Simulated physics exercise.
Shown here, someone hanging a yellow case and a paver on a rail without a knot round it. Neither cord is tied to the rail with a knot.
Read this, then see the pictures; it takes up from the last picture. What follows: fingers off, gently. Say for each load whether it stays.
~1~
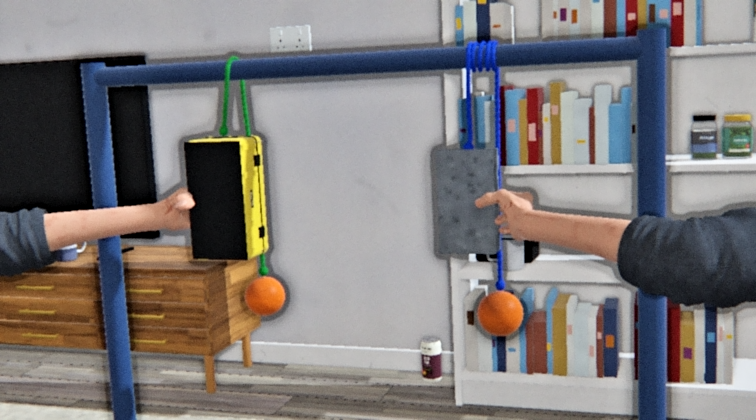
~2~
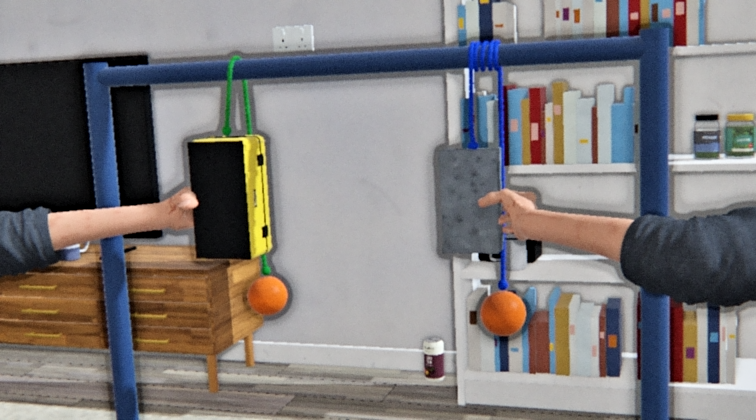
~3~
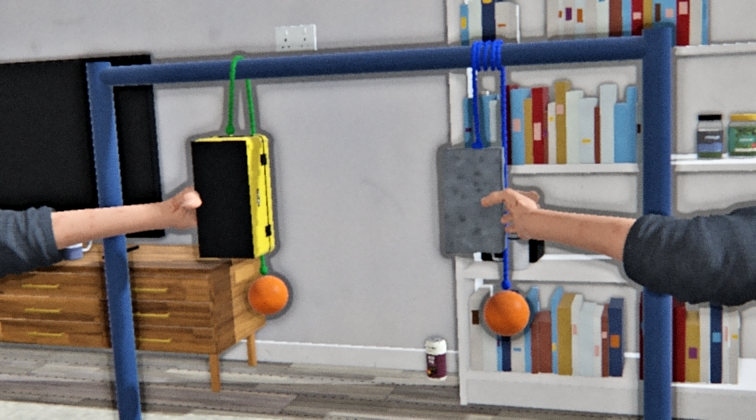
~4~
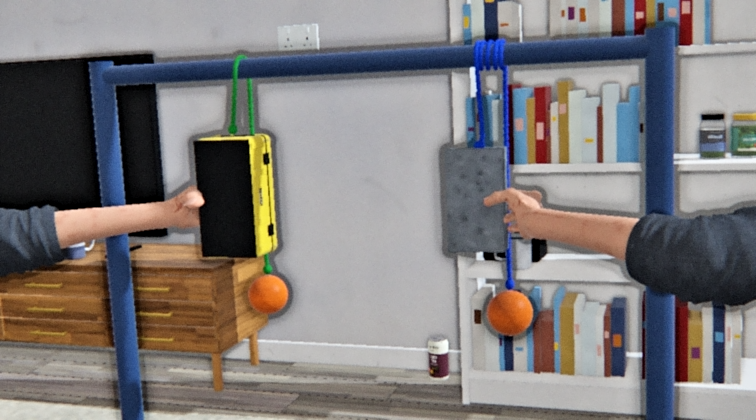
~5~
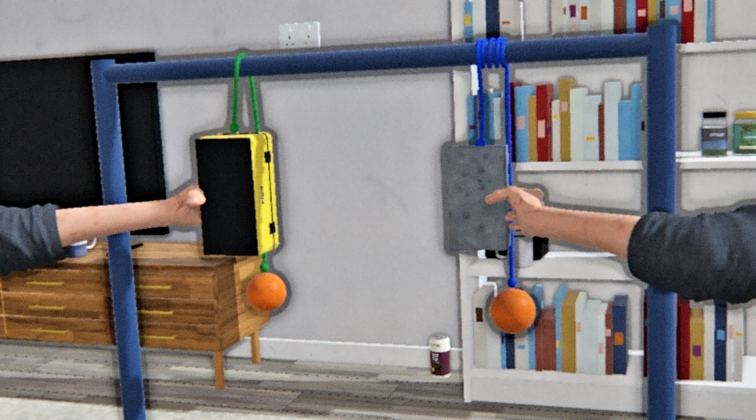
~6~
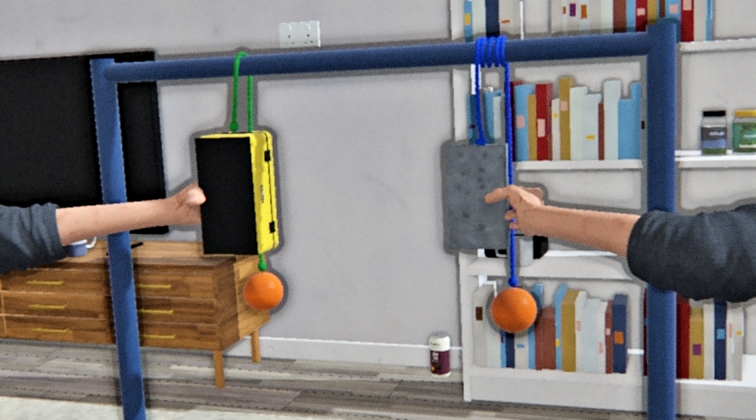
The yellow case does not stay; the paver stays.
Then, 0.48 s past the final frame, yellow case on the floor; paver still up near (484, 199).
When it is over, yellow case on the floor; paver still up near (484, 198). The yellow case pulls its rope through and the paver stays hanging.
